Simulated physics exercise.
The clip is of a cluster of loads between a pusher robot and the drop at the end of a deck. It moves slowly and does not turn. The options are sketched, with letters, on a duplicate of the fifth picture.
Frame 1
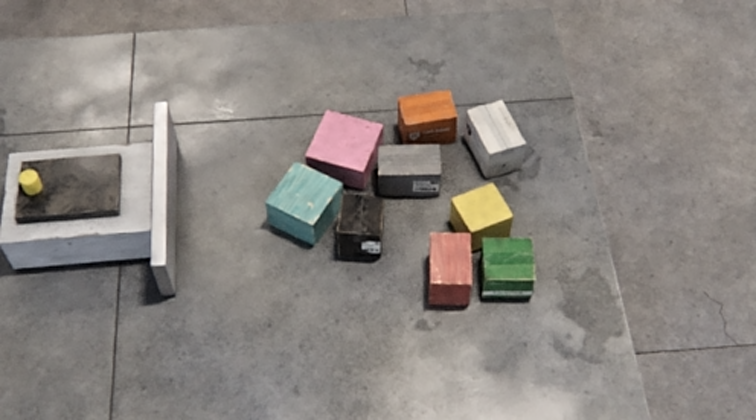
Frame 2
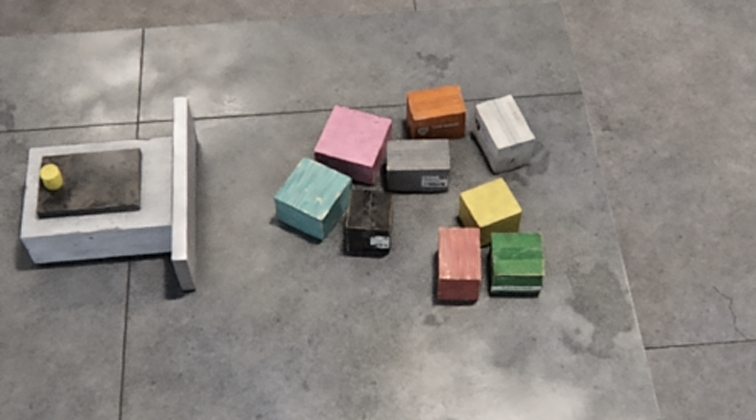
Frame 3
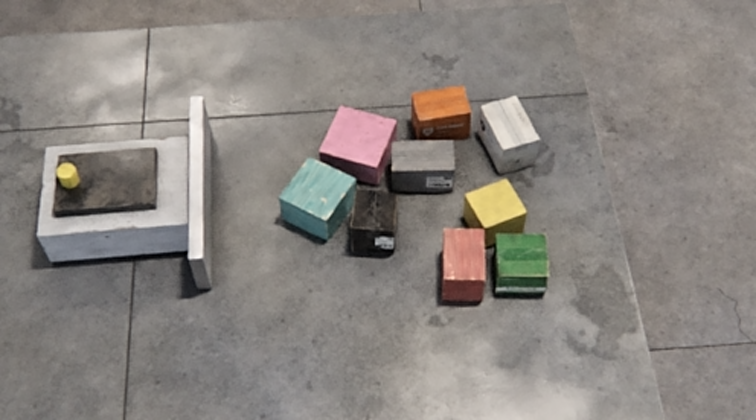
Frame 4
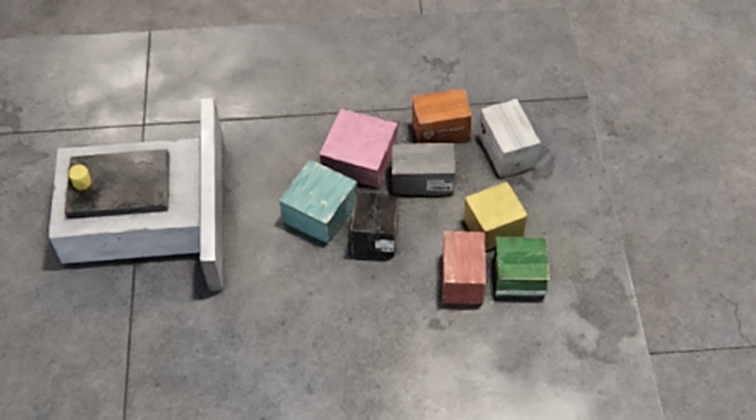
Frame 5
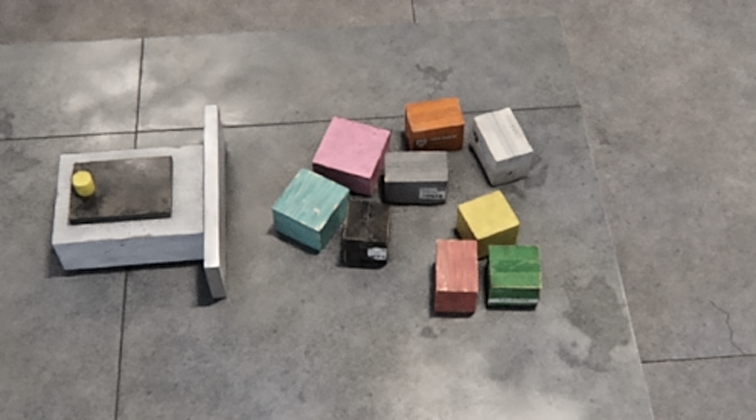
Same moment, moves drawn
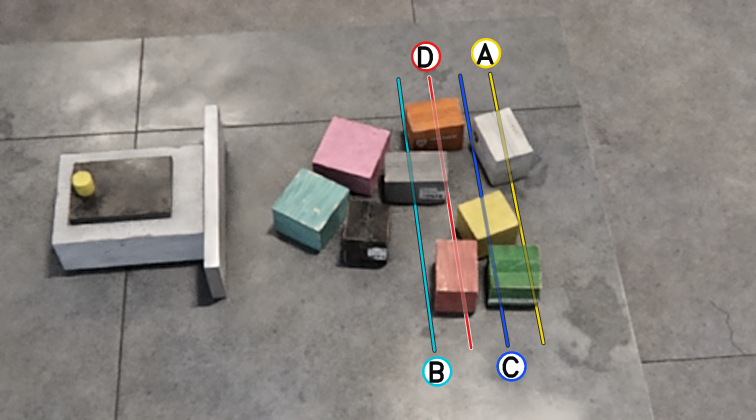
Grey paved floor, with a white block-shaped pusher with an upright front plate creeping right towards a motionless cluster of coloured blocks.
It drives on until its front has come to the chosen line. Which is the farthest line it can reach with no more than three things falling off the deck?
The farthest such stop is A.
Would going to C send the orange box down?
No.
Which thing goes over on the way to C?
The white box.
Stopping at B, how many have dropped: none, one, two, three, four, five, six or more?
By then, none.
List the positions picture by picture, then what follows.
In the first picture, red crate (450, 269); yellow crate (481, 218); turquoise crate (305, 204).
In the second picture, robot (98, 181); white box (502, 135).
In the third picture, robot (115, 179); grey parcel (422, 166).
In the fourth picture, robot (126, 181); pink crate (360, 148).
In the fifth picture, robot (130, 188); red crate (456, 276); yellow crate (487, 225); turquoise crate (312, 210).
On the marked copy, A at (515, 197); B at (415, 203); C at (482, 199); D at (448, 201).
With A. Early on, robot (241, 181); grey parcel (421, 177); pink crate (362, 149).
Further on, robot (351, 174); white box (568, 143); grey parcel (522, 169).
At the end, robot (434, 169); white box over the edge; orange box over the edge; three fallen.
As for the rest, B is within the limit but short; C is within the limit but short; D is within the limit but short.
